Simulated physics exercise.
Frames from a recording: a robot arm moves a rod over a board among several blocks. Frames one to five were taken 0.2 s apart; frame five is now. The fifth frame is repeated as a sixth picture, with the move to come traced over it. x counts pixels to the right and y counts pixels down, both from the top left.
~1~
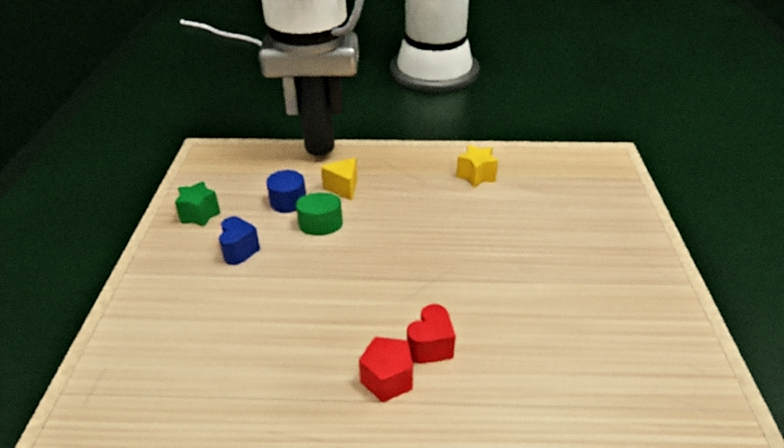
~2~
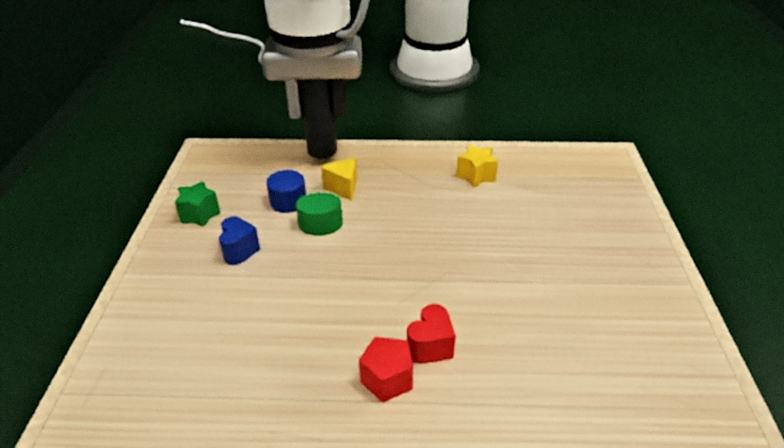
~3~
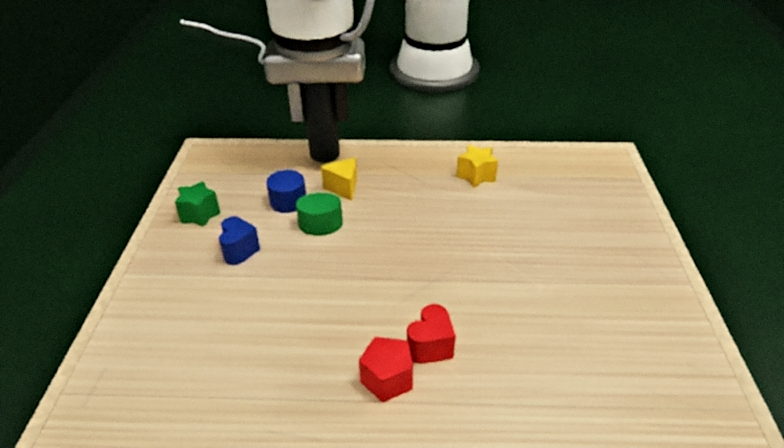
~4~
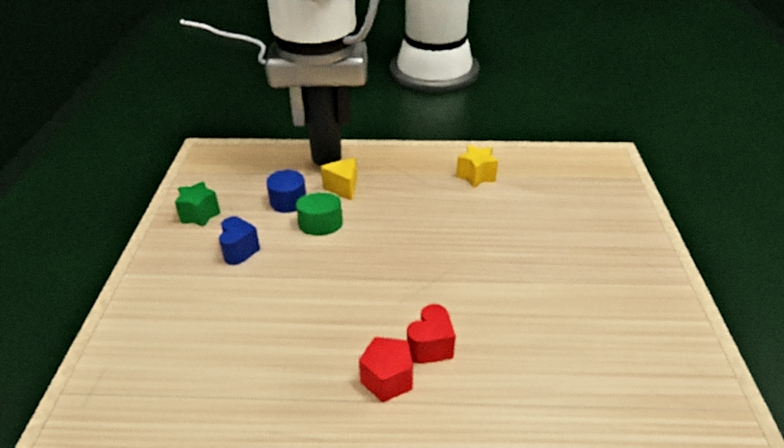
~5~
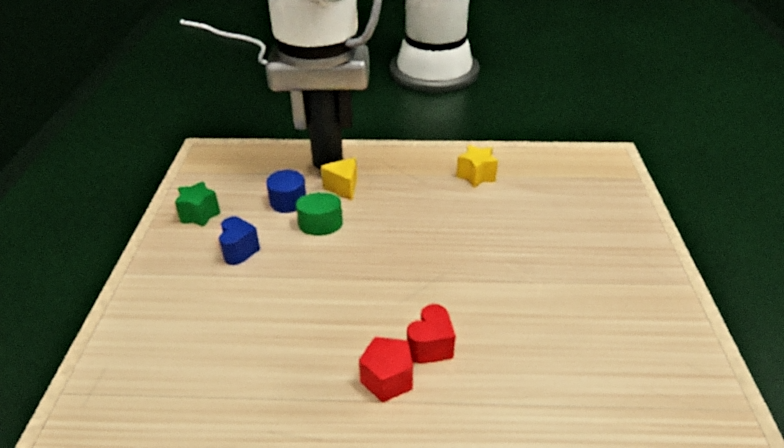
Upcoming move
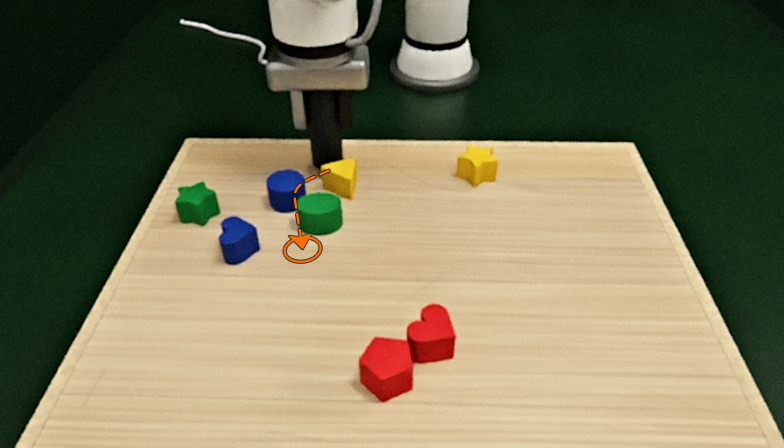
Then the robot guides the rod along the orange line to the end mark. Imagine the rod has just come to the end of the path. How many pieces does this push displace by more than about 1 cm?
Counting only shifts above 1 cm, I get three or more blocks.
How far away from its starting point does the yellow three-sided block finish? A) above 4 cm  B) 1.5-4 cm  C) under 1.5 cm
C (under 1.5 cm)
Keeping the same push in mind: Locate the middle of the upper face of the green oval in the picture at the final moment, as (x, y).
The middle of the upper face of the green oval will lie at about (336, 218) in the picture.
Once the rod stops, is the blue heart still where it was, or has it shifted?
At the end of the path, it will have moved.
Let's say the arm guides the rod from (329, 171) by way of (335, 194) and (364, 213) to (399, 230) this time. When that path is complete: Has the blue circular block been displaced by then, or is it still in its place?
By the last moment, the blue circular block will still be in its place.
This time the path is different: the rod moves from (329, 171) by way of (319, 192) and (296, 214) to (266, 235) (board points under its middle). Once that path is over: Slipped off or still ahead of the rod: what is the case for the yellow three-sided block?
Beside or behind.
Drawn move, from (329, 171) via (296, 189) and (298, 218), ending at (303, 249).
What follows on the original path. One third of the way, rod at (295, 181); blue circular block at (277, 189).
Two thirds of the way, rod at (296, 209); blue circular block at (264, 213); green oval at (324, 207), turned 20° anticlockwise.
At the end, rod at (301, 240); blue heart at (220, 235); blue circular block at (259, 224); green oval at (336, 218), turned 80° anticlockwise; yellow three-sided block still.
